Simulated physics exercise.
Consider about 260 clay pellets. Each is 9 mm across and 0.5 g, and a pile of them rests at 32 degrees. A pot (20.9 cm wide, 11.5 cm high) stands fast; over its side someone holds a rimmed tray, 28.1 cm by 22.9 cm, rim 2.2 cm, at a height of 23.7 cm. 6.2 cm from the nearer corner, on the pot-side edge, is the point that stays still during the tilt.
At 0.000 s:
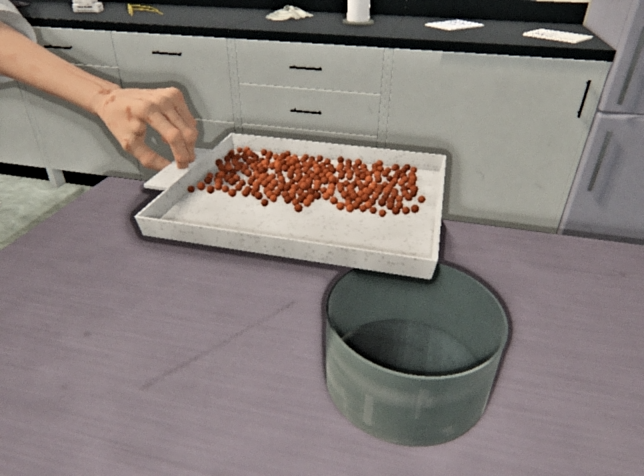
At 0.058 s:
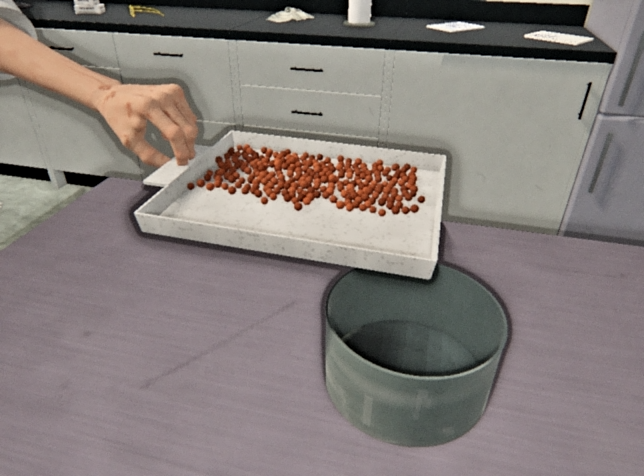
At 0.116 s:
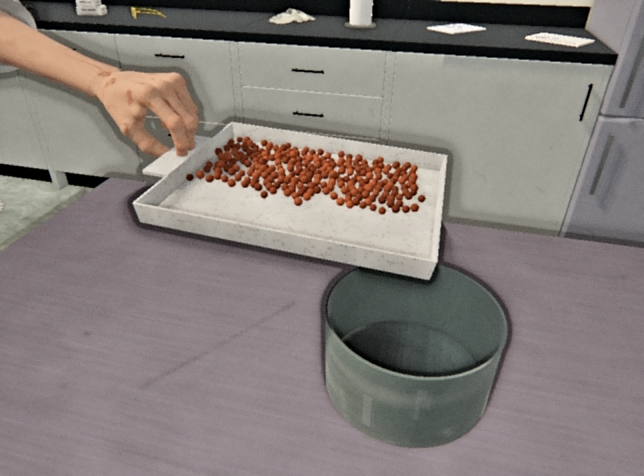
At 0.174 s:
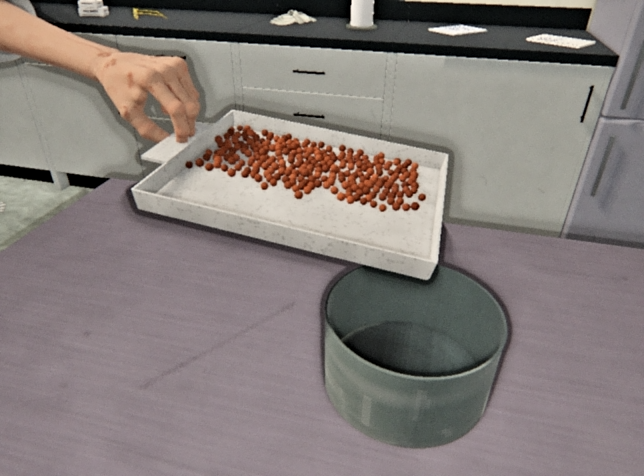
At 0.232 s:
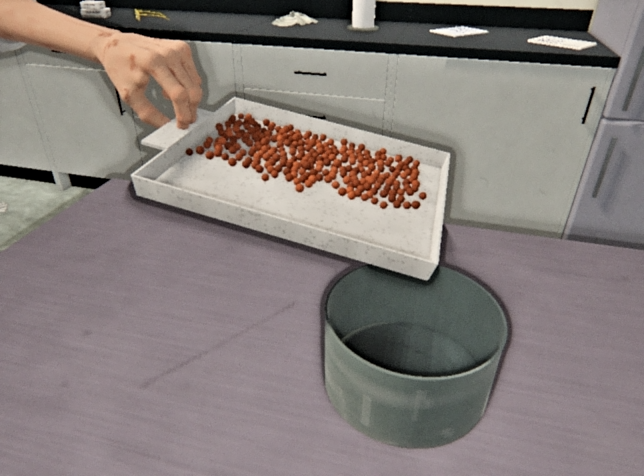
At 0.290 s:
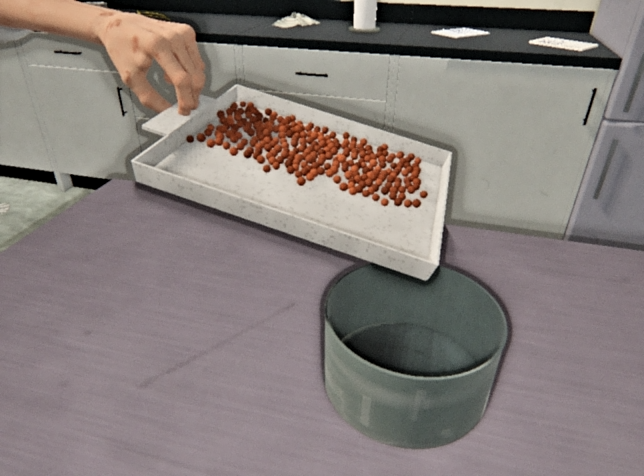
A hand lifted the left end of a pale rimmed tray of small reddish-brown balls, tilting it gradually toward the right above a round green pot, while the balls barely shifted.
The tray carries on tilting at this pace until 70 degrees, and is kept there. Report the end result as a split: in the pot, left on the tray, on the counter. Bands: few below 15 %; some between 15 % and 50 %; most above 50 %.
Pot: Few; tray: Most; counter: Few.
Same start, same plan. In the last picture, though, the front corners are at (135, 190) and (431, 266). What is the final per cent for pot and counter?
Pot 0, counter 5.
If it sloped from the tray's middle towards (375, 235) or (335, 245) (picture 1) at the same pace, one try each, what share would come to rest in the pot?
The share comes to about 0 in a hundred, then about 0 in a hundred.
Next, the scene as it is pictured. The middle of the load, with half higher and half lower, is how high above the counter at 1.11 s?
I'd say near 28 cm.
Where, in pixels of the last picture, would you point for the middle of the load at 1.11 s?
Estimated load position: Around (427, 171).
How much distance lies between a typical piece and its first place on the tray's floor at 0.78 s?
Displacement on the tray: Roughly 10 cm.
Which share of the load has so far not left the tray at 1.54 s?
About 95 per cent.
Then, at 0.78 s, tilt 40 degrees; the tray holds 100 %, the pot 0 %.
After 1.11 s, tilt 58 degrees; the tray holds 100 %, the pot 0 %.
Then, at 1.54 s, tilt 70 degrees; the tray holds 95 %, the pot 0 %.
In the end, at 2.0 s, pot 0 %, tray 95 %, counter 0 %.
